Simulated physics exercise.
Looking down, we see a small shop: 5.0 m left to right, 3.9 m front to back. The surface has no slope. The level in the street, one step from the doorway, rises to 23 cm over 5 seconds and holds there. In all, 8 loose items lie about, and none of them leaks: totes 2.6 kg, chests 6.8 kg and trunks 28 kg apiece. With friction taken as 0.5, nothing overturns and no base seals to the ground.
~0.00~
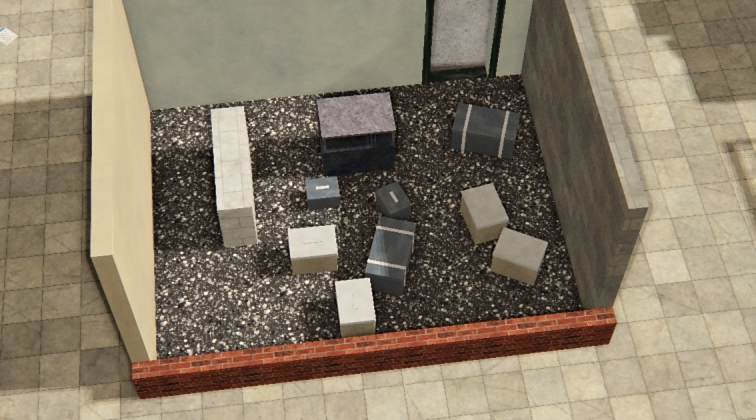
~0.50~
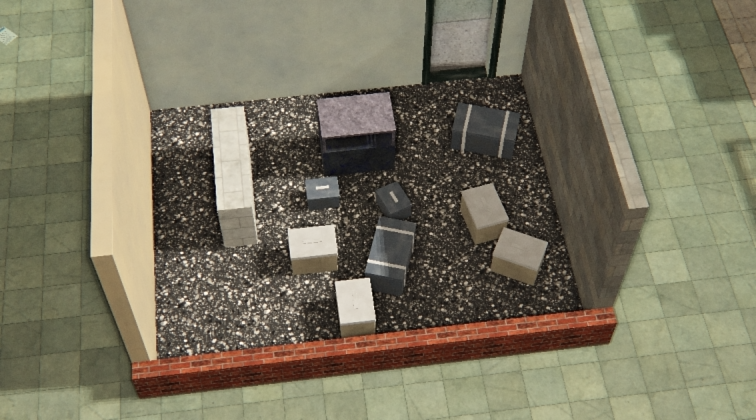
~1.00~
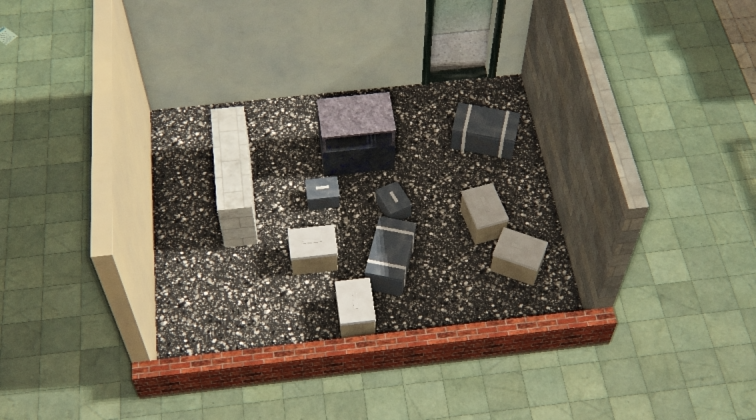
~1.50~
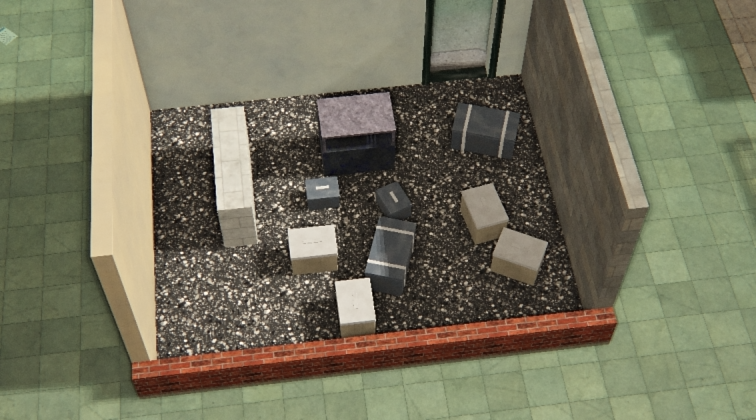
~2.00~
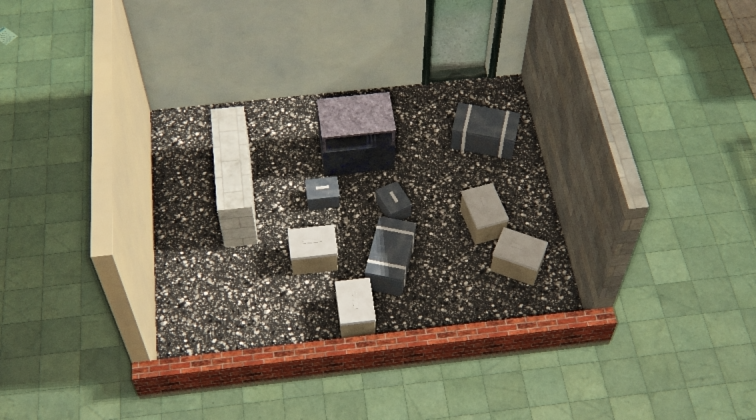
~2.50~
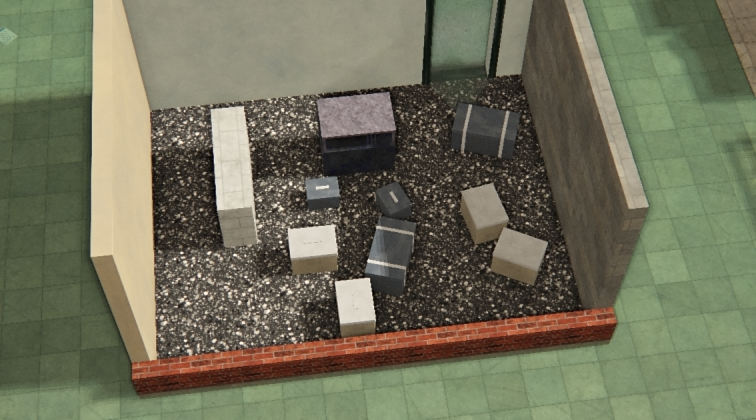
Greenish water spreading over the paving outside a small walled shop and deepening at the doorway, while boxes inside stay still.
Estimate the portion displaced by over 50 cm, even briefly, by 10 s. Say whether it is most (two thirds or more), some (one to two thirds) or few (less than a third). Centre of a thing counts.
Most.
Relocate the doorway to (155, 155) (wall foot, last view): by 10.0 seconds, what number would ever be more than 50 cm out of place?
0.
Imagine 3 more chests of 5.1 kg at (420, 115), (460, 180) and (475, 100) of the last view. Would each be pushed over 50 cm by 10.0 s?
In order: Farther; farther; farther.
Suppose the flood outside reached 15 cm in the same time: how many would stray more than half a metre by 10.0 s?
1.
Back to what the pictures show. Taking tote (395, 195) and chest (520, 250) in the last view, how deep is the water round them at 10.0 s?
Close to 4 and 12 centimetres.
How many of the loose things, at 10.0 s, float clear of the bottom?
My tally comes to 5.
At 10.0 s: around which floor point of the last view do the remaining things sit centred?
The centre is close to (369, 269).
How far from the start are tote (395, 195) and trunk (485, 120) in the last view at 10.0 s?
In that order: 80 cm, 250 cm.
After 3.5 s 0 of 8 are over 50 cm from their spots; 0 afloat.
After 4.5 s 0 of 8 are over 50 cm from their spots; 0 afloat.
After 7.0 s 2 of 8 are over 50 cm from their spots; 0 afloat.
After 10.0 s 6 of 8 are over 50 cm from their spots, and 6 have been at some point; 5 afloat.
